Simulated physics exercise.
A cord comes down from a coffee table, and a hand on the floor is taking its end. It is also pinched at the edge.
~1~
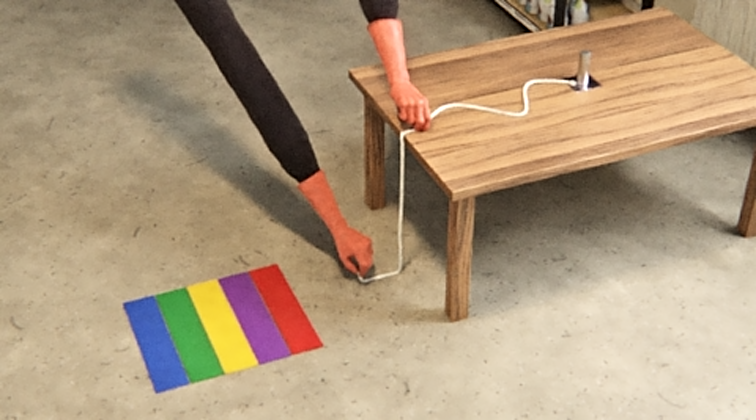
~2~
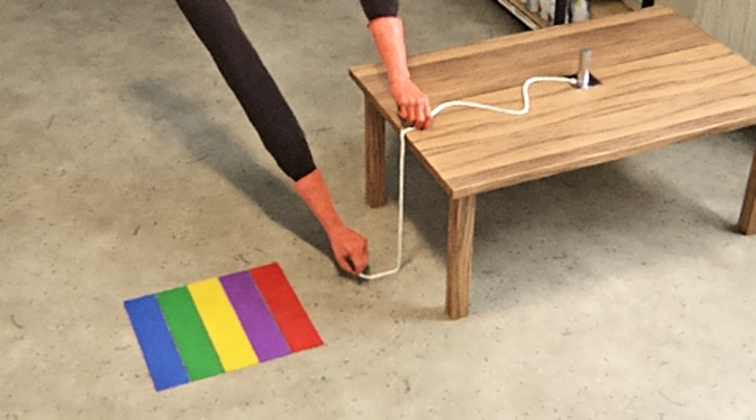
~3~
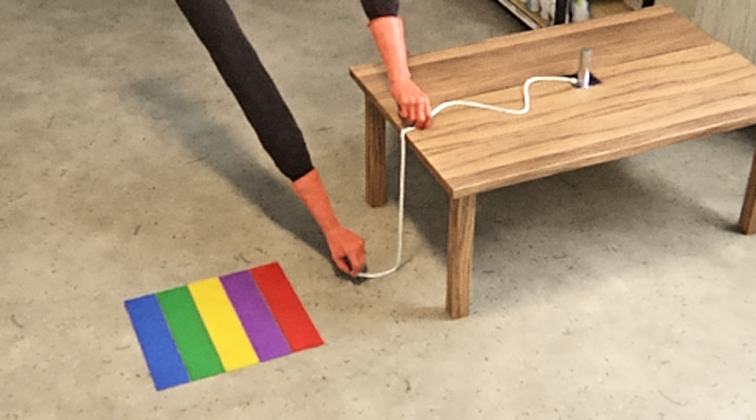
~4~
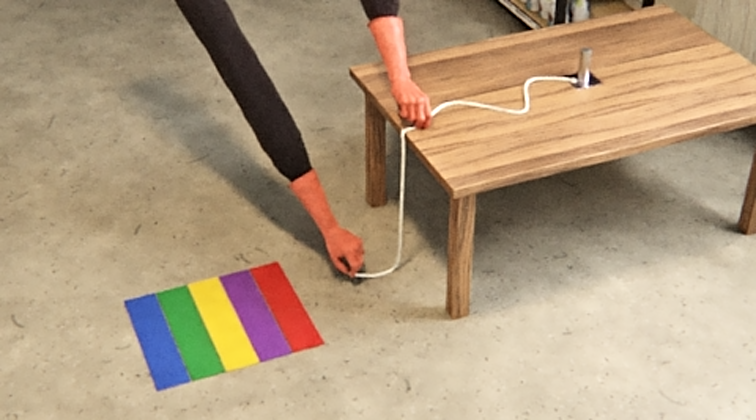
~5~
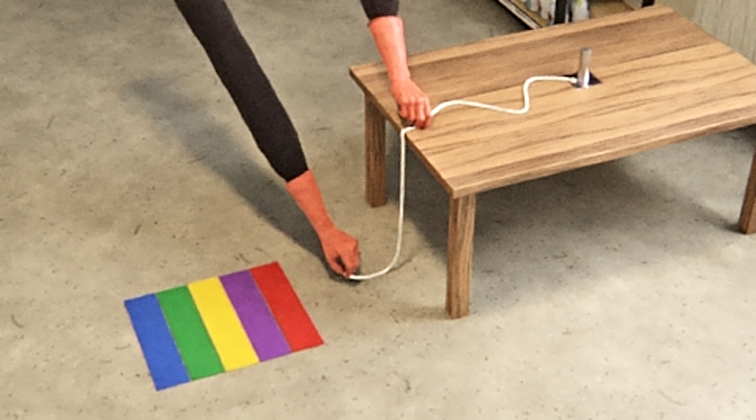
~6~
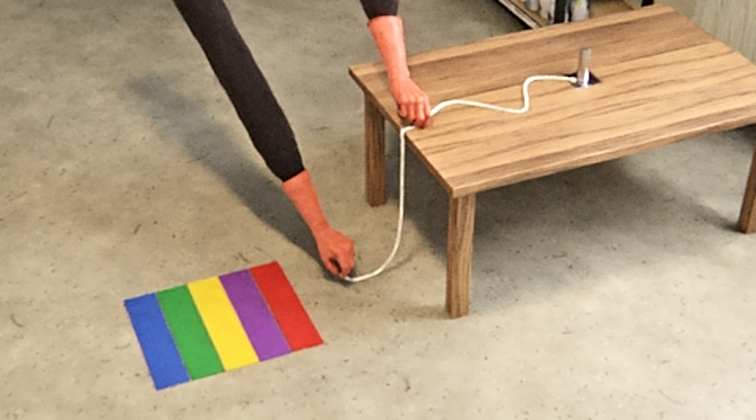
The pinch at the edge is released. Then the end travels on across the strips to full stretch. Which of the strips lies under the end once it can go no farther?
The green one.
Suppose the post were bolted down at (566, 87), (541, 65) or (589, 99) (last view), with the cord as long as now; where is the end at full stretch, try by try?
Approximate places, in that order: (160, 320), (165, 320), (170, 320).
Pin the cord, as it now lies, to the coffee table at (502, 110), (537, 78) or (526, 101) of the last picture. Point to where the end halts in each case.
Result per try (px, approx.): (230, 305); (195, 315); (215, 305).
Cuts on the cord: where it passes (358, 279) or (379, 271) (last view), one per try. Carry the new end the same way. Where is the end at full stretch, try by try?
The places are (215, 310) and (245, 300).
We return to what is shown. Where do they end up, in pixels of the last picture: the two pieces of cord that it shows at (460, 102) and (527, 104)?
The first ends at (424, 121) and the second at (493, 102).
A little later, end near (251, 298); over purple.
Next, end near (210, 309); over yellow.
When it is tight, end near (186, 315); over green. The end stops over the green strip.
